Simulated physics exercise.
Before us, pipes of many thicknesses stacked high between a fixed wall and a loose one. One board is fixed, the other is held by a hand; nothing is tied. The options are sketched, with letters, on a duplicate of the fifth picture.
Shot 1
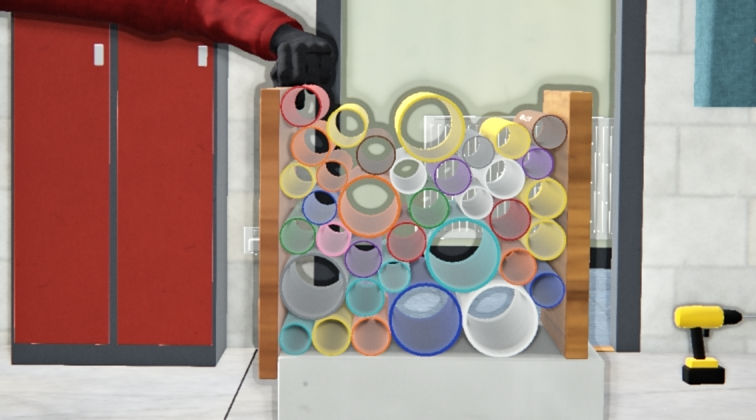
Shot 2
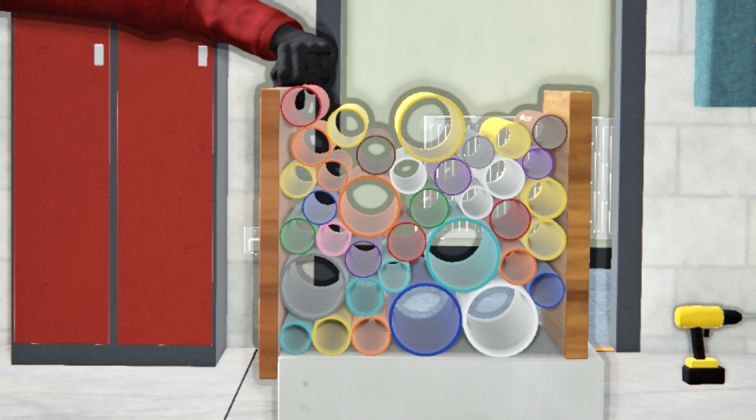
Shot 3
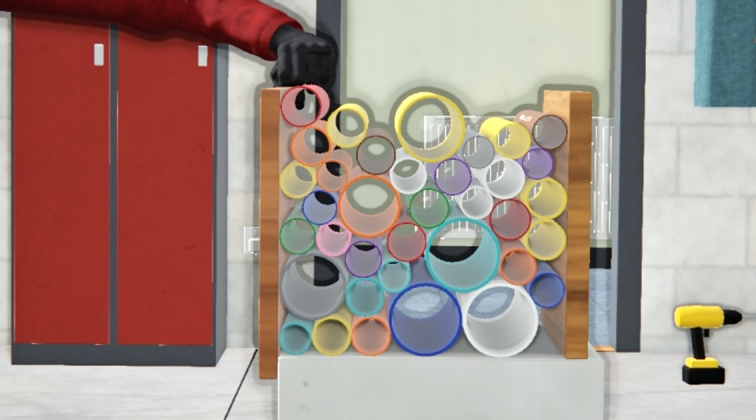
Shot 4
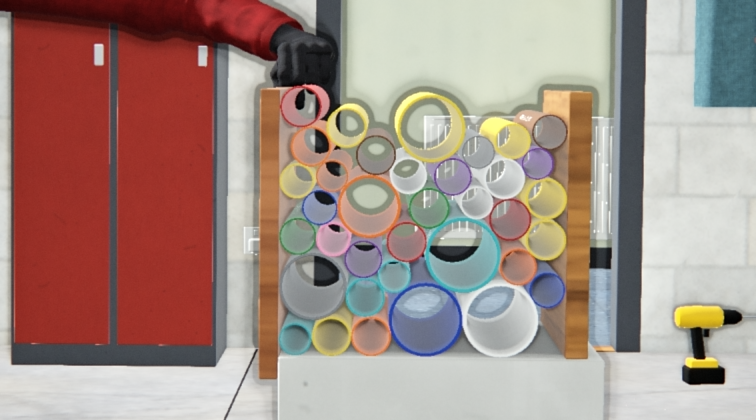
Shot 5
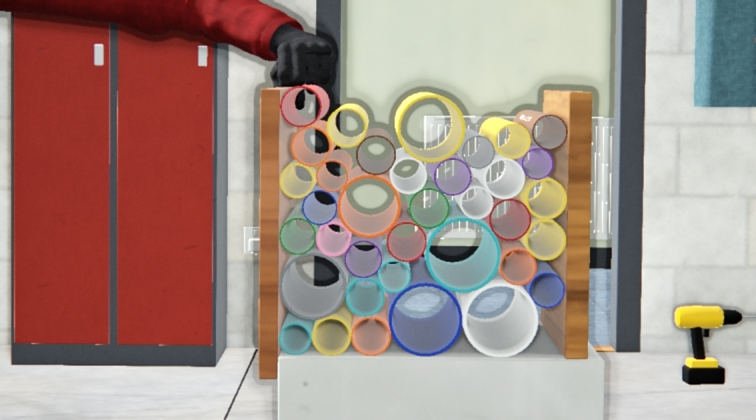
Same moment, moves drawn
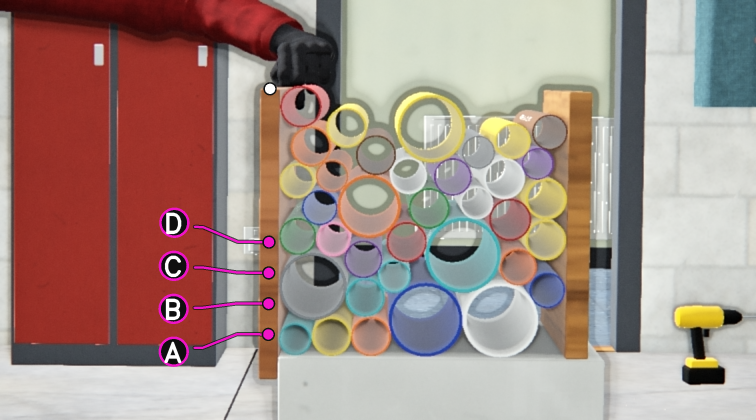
A black-gloved hand at the end of a red sleeve stays in place at the top of the left wooden board, and nothing visibly moves. Colourful pipes of mixed sizes remain stacked between two boards on a pale block, with red cabinets to the left and a yellow drill to the right.
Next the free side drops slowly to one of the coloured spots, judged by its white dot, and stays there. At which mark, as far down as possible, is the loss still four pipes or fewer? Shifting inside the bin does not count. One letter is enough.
No lower than D.
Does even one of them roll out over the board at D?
At D: Yes.
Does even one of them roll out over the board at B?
Yes.
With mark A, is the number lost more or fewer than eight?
More than eight.
On the marked copy, A at (268, 335); B at (269, 304); C at (269, 273); D at (269, 242); the white dot at (270, 89).
Following D. Soon after the start, top of the board (279, 159).
Later, top of the board (279, 238).
In the end, top of the board (279, 242), three out over the board.
As for the rest, A more than four out over the board; B more than four out over the board; C more than four out over the board.
